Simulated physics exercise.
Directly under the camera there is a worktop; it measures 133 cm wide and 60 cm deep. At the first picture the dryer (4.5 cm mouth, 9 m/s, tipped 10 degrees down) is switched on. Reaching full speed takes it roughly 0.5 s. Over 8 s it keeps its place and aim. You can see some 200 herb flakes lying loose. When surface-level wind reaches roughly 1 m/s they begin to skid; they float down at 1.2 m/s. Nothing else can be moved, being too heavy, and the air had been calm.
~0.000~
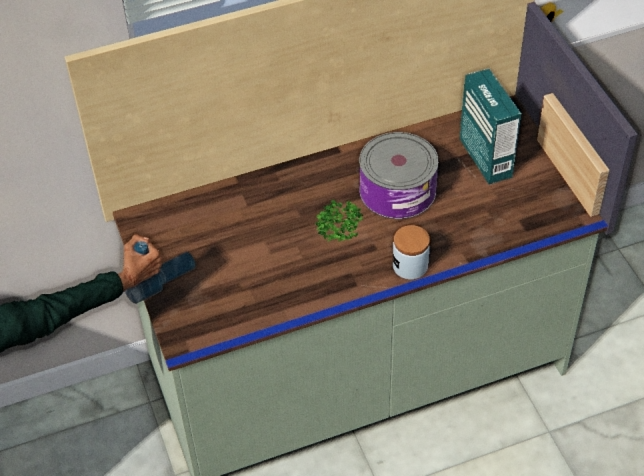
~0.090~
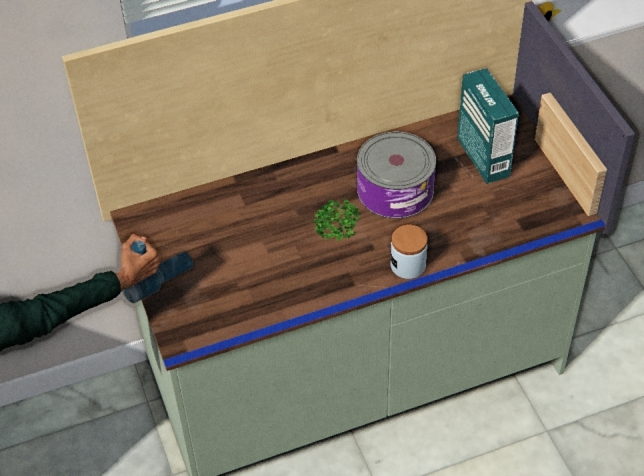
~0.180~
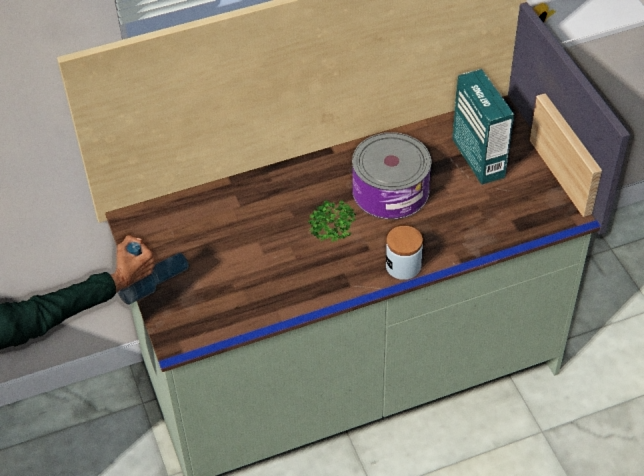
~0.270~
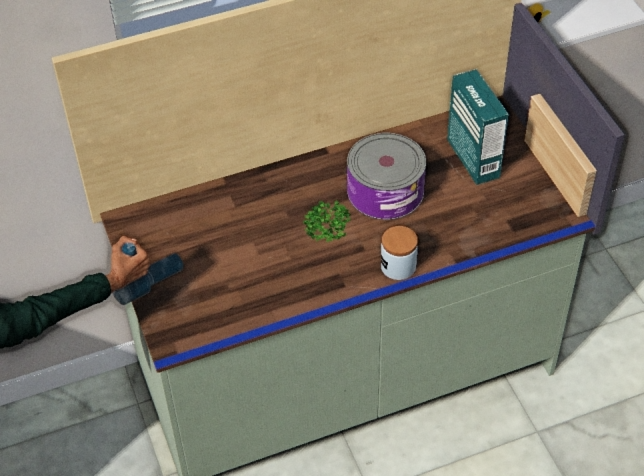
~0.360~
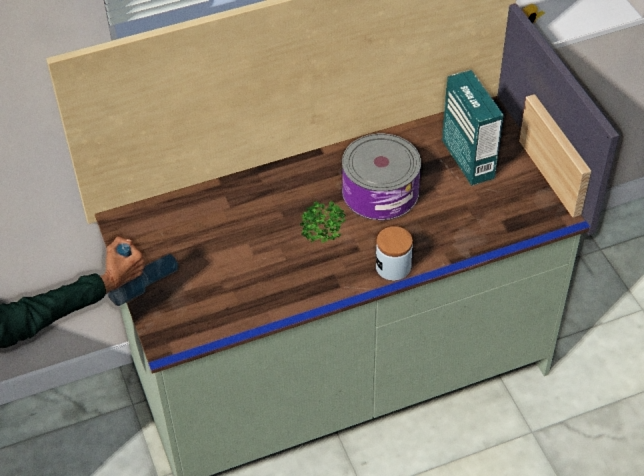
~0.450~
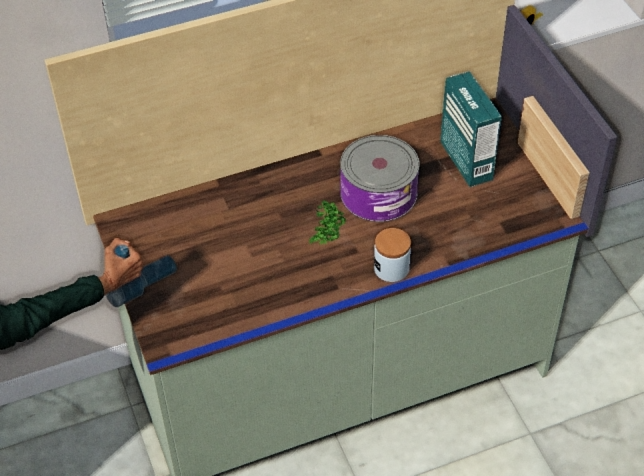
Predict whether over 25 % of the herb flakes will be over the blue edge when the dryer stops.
Watch it - the losses over that edge are going to stay within one in four.
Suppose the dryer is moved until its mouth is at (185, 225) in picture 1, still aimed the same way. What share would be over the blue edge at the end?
Outcome: Some 0 in a hundred.
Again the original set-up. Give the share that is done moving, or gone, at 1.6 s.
It comes to some 10 per cent.
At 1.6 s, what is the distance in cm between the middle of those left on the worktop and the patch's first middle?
About 25 cm.
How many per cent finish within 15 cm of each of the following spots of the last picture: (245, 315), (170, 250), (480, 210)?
Taking the spots one by one, around 0 %, 0 % and 40 %.
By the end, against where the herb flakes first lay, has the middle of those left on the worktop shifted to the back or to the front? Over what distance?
Drift: Forward direction, about 15 cm.
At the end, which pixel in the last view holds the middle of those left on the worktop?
The middle lands close to (431, 237) in pixels.
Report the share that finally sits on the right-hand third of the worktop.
Roughly 50 in a hundred.
After 1.6 s, 88 % are on the move or not yet settled, 0 % are over the blue edge; the middle of those still in play is near (406, 240).
After 2.6 s, 85 % are on the move or not yet settled, 0 % are over the blue edge; the middle of those still in play is near (413, 239).
After 4.4 s, 75 % are on the move or not yet settled, 0 % are over the blue edge; the middle of those still in play is near (420, 238).
After 8.0 s, at the end, 0 % are over the blue edge; the middle of those still in play is near (431, 237).
